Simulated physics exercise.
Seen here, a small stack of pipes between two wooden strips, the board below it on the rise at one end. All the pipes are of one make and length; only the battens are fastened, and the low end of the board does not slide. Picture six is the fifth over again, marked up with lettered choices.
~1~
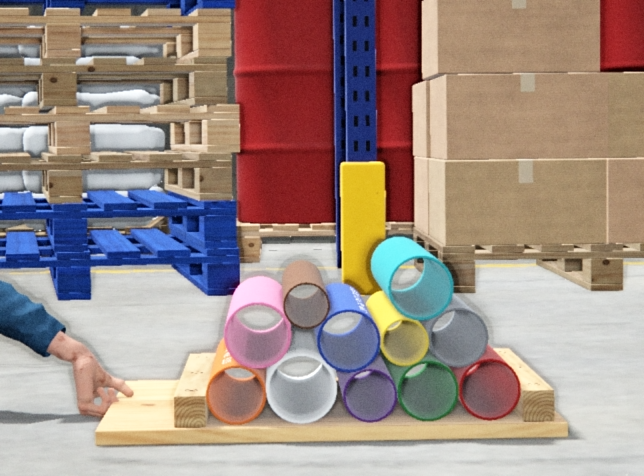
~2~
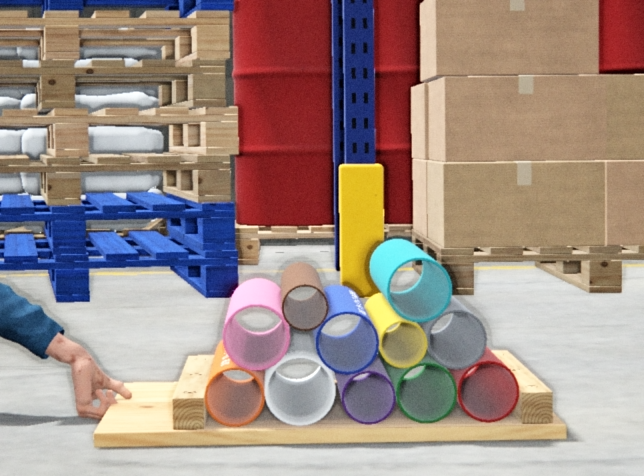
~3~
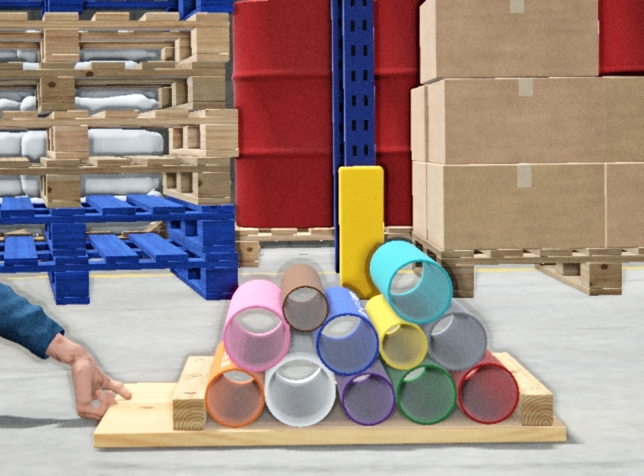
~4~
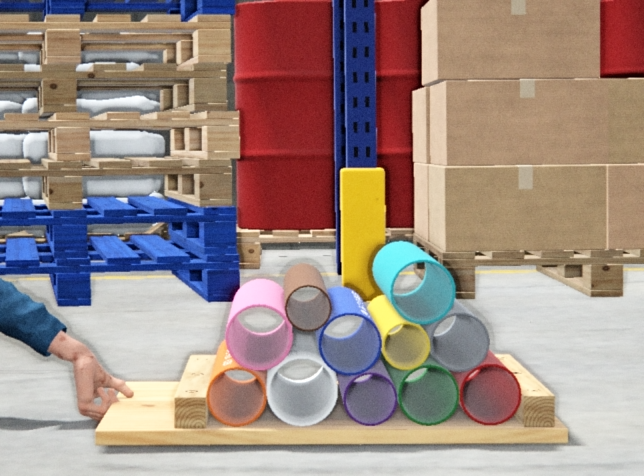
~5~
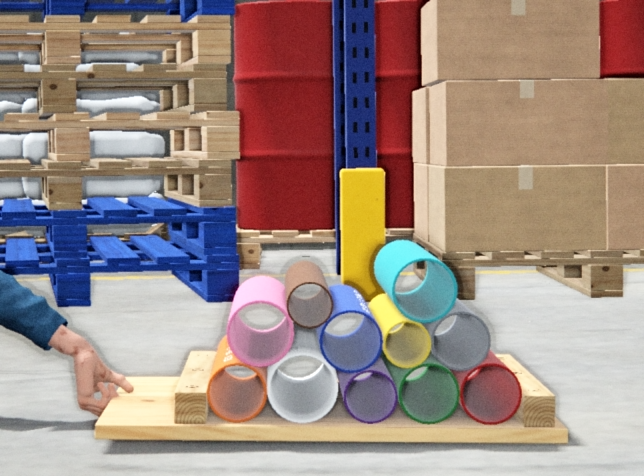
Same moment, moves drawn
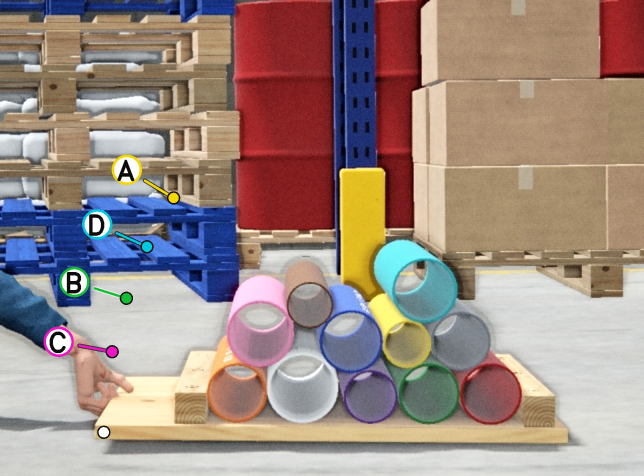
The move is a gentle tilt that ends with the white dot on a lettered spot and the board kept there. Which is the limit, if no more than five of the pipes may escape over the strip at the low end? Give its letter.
Lift it to A and no more.
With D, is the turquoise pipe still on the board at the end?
No.
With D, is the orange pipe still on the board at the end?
Yes.
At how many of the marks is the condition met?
Four of the four.
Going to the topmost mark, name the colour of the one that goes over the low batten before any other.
First is the grey one.
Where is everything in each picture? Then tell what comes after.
Pink pipe (258, 335); blue pipe (349, 341); yellow pipe (405, 342), in the first frame.
Yellow pipe (403, 344); grey pipe (457, 339), in the second frame.
Board (326, 395); orange pipe (235, 398); pink pipe (257, 338); purple pipe (368, 399), in the third frame.
Board (327, 395); orange pipe (237, 397); white pipe (302, 391), in the fourth frame.
Board (328, 393); orange pipe (237, 392); white pipe (302, 388), in the fifth frame.
On the marked copy, A at (174, 198); B at (126, 298); C at (112, 352); D at (147, 247); the white dot at (104, 432).
Following A. Soon after the start, board at 18°.
Later, board at 32°.
In the end, board at 32°, five over the low batten.
As for the rest, B two over the low batten (grey, turquoise); C none over the low batten; D five over the low batten.
